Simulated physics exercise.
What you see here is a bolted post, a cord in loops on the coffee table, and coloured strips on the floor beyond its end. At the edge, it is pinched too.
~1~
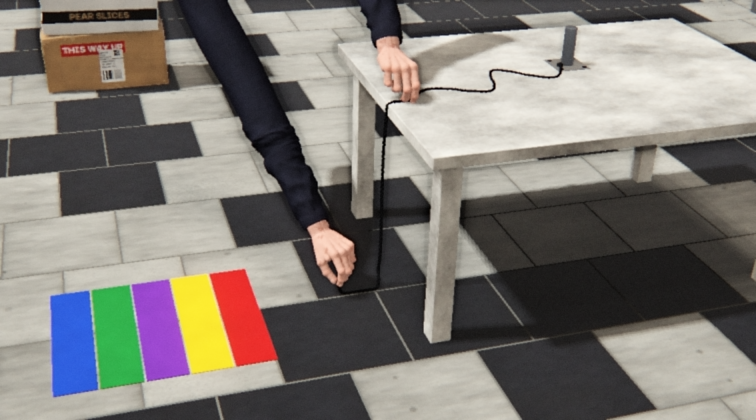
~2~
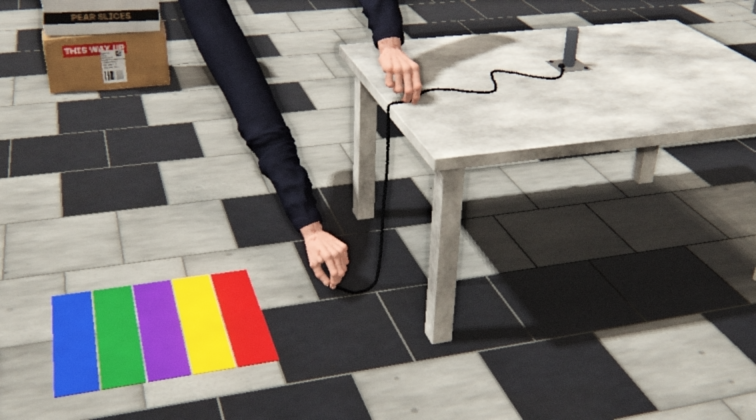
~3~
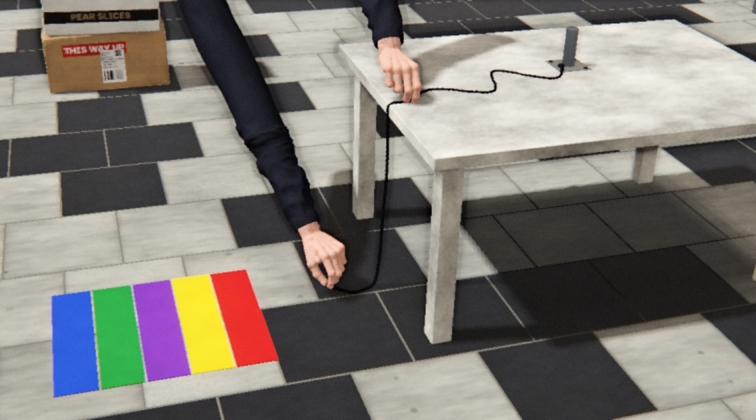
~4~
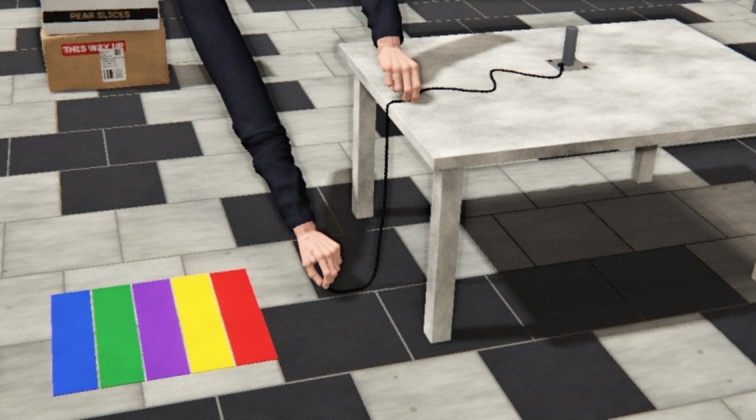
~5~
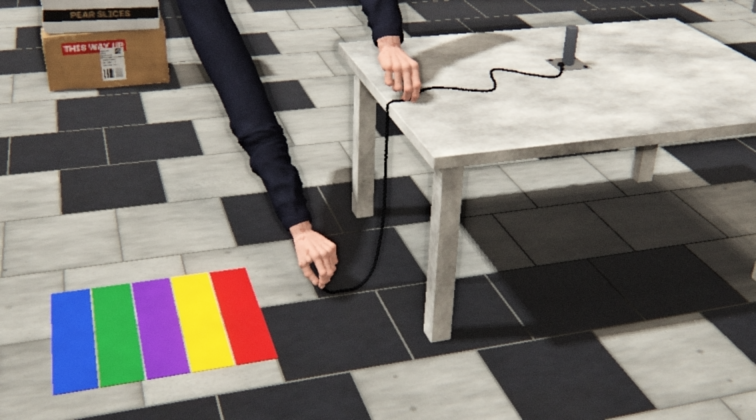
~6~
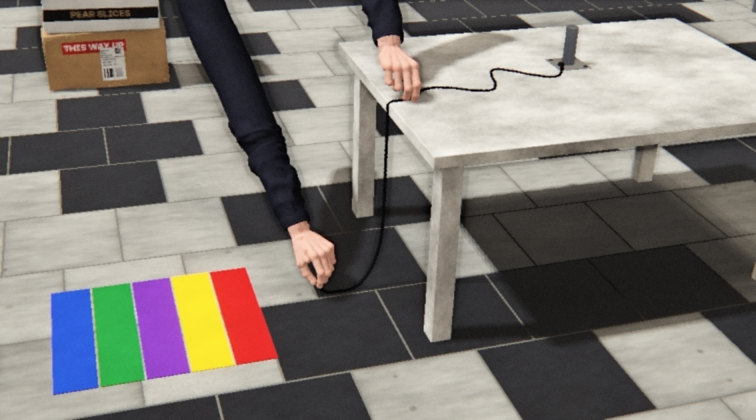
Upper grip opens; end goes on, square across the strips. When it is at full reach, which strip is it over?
It is over the green strip.
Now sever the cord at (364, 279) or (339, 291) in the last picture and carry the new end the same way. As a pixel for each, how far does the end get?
First try near (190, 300), second near (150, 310).
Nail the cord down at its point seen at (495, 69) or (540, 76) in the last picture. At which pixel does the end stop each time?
Try by try: (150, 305), (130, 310).
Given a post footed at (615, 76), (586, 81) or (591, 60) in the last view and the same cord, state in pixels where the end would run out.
Try by try, about (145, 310), (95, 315) and (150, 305).
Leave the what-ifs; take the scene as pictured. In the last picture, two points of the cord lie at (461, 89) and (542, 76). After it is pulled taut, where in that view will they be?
One ends up around (391, 89), the other around (516, 71).
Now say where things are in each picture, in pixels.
The first frame shows end (337, 282); red (251, 345); yellow (209, 351); purple (165, 358); green (120, 366); blue (74, 373).
The second frame shows end (330, 284); cord through (557, 78) (492, 78) (451, 90) (389, 113) (384, 194) (379, 264).
The third frame shows end (328, 284).
The fourth frame shows end (323, 284); cord through (556, 77) (492, 77) (450, 89) (388, 112) (385, 193) (377, 263).
The fifth frame shows end (319, 283).
The sixth frame shows end (317, 284); cord through (557, 77) (492, 76) (451, 88) (388, 111) (384, 192) (374, 263).
Soon after, end near (172, 304); over purple.
After that, end near (132, 310); over green.
At the stop, end near (108, 314); over green. Over green.
